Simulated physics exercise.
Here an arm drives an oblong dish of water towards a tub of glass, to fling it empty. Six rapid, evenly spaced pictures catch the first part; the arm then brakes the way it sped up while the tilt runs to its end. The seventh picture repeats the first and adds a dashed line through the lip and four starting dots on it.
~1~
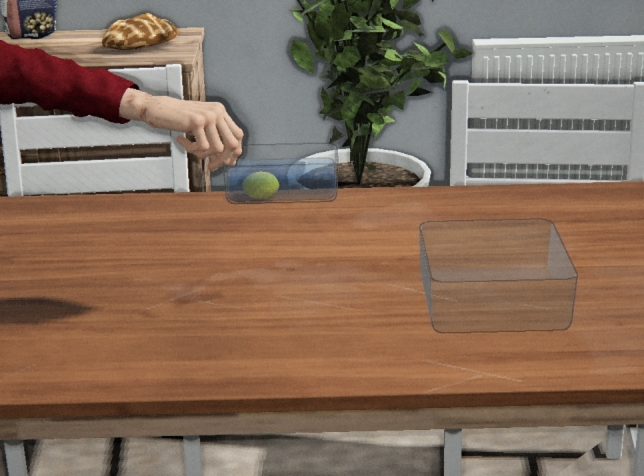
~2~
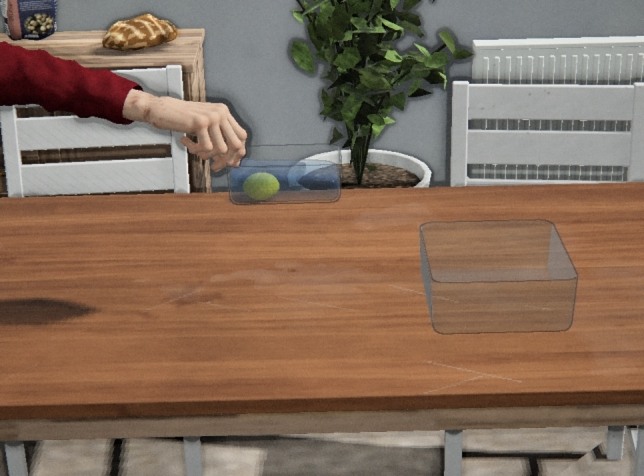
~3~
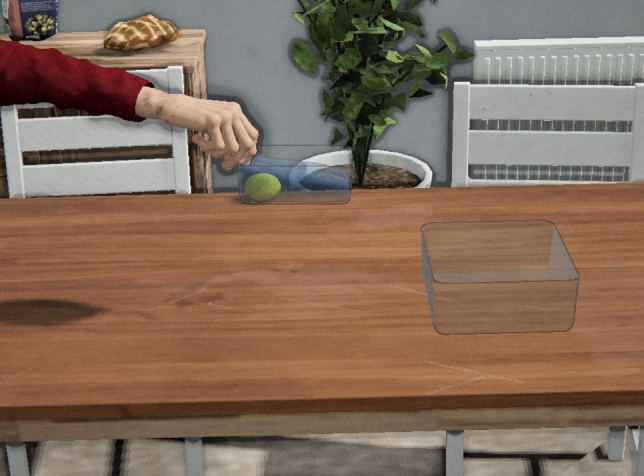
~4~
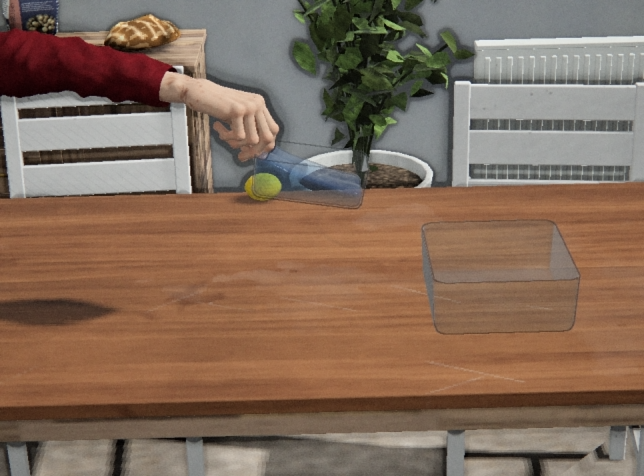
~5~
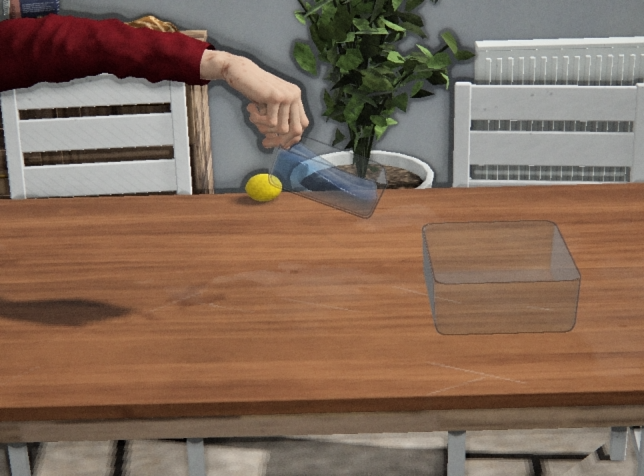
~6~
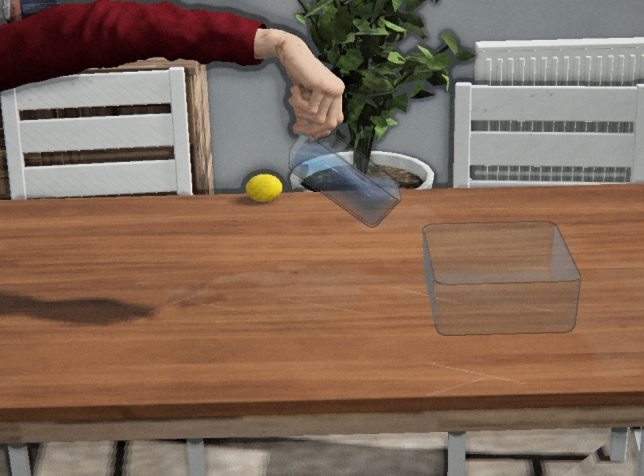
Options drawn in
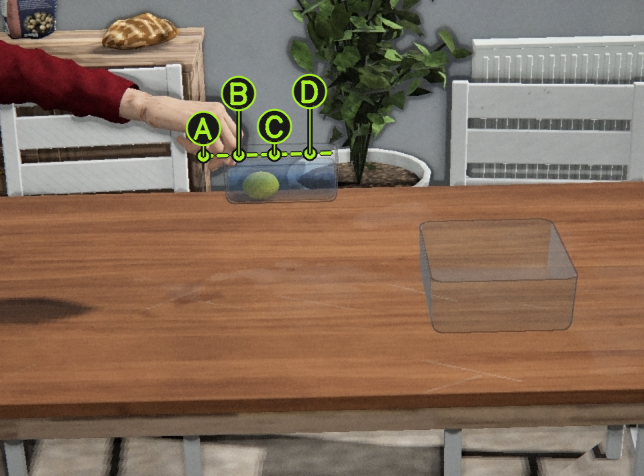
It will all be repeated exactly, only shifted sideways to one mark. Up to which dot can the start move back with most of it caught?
D.
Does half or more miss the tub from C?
Yes, that goes wrong.
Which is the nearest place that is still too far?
That would be C.
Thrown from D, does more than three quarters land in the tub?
No, it does not.
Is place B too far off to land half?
Yes.
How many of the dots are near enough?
One of the four.
On the marked copy, A at (203, 156); B at (238, 155); C at (274, 154); D at (309, 153).
With A, about 0 % lands in the tub, 100 % falls short.
With B, about 0 % lands in the tub, 98 % falls short.
With C, about 27 % lands in the tub, 68 % falls short and 6 % goes beside or beyond.
With D, about 63 % lands in the tub, 22 % falls short and 15 % goes beside or beyond.
